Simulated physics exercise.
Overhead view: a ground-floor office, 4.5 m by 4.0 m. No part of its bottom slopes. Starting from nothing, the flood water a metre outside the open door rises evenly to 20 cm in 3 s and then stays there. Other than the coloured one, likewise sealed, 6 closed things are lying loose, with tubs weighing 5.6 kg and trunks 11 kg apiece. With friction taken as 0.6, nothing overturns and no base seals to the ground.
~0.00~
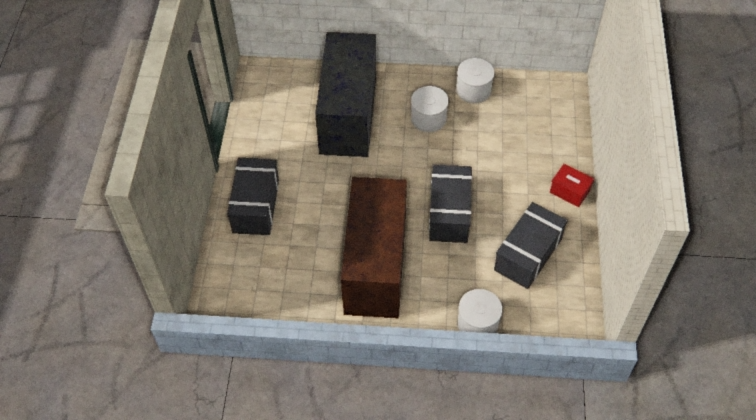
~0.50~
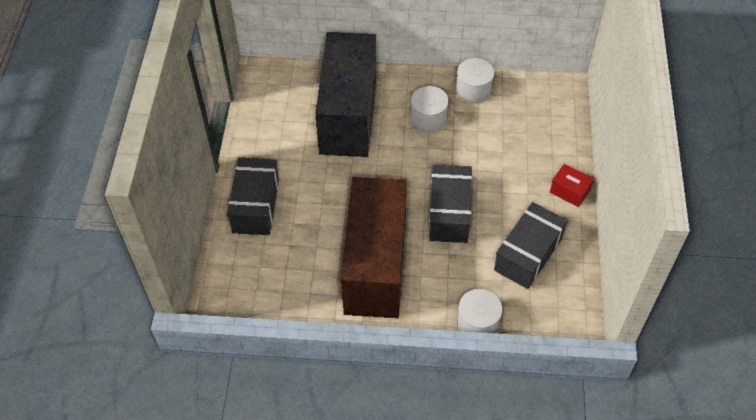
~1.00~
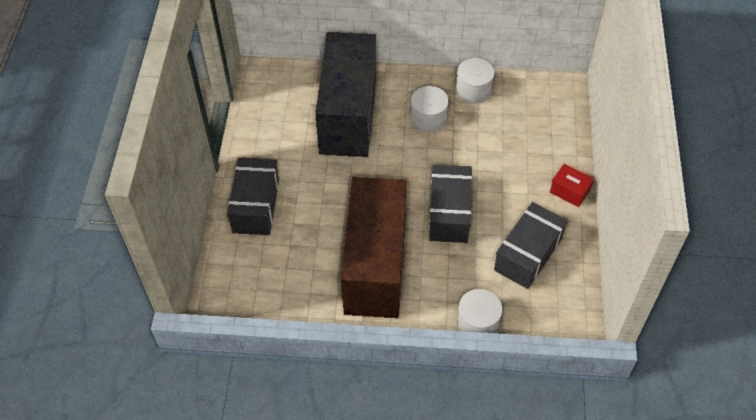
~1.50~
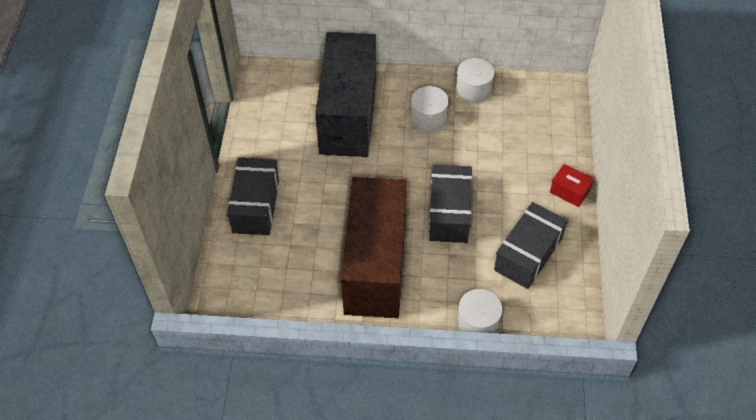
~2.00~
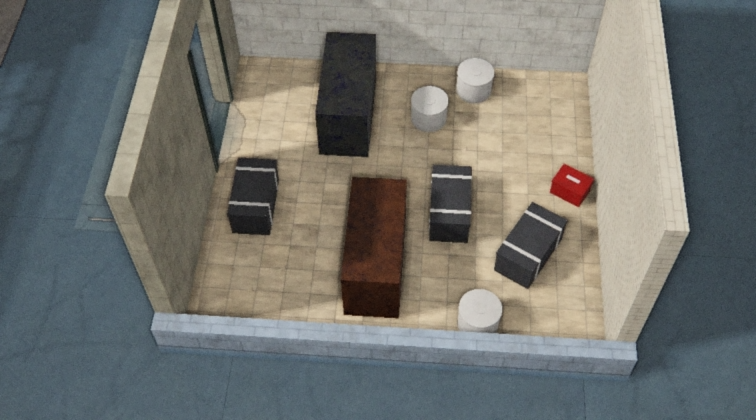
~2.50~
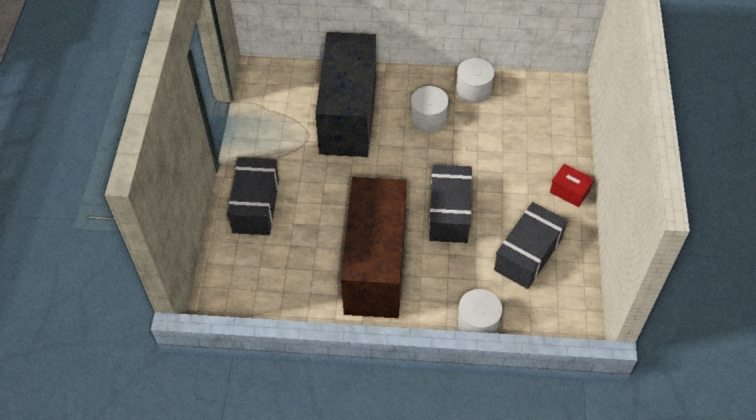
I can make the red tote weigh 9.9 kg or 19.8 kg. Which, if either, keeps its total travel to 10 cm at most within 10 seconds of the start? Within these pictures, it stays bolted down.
Expect the smaller amount to be sufficient.
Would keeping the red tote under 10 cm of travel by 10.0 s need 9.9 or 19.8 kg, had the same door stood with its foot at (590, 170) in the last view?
Under that change no listed mass suffices.
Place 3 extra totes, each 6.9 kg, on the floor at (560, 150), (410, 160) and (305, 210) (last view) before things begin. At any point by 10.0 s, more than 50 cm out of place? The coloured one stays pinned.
Spot one stays inside, spot two stays inside, spot three crosses the limit.
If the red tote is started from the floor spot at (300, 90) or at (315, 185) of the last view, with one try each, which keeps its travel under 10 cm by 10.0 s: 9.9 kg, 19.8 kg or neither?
The first try gives failure with both; the second gives success with heavier only.
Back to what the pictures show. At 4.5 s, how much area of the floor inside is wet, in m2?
That flooded area is roughly 5.5 m2.
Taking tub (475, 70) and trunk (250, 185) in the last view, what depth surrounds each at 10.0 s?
I'd put it at 5 cm and 5 cm respectively.
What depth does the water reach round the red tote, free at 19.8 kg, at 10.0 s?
Something like 5 centimetres.
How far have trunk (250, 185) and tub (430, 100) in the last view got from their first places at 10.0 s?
50 cm and 0 cm respectively.
After 3.5 s the red tote would be 0 cm from its start with 9.9 kg and 0 cm from its start with 19.8 kg; 0 cm of water round it then.
After 4.5 s the red tote would be 0 cm from its start with 9.9 kg and 0 cm from its start with 19.8 kg; 0 cm of water round it then.
After 7.0 s the red tote would be 0 cm from its start with 9.9 kg and 0 cm from its start with 19.8 kg; 1 cm of water round it then.
After 10.0 s the red tote would be 0 cm from its start with 9.9 kg and 0 cm from its start with 19.8 kg; 5 cm of water round it then.
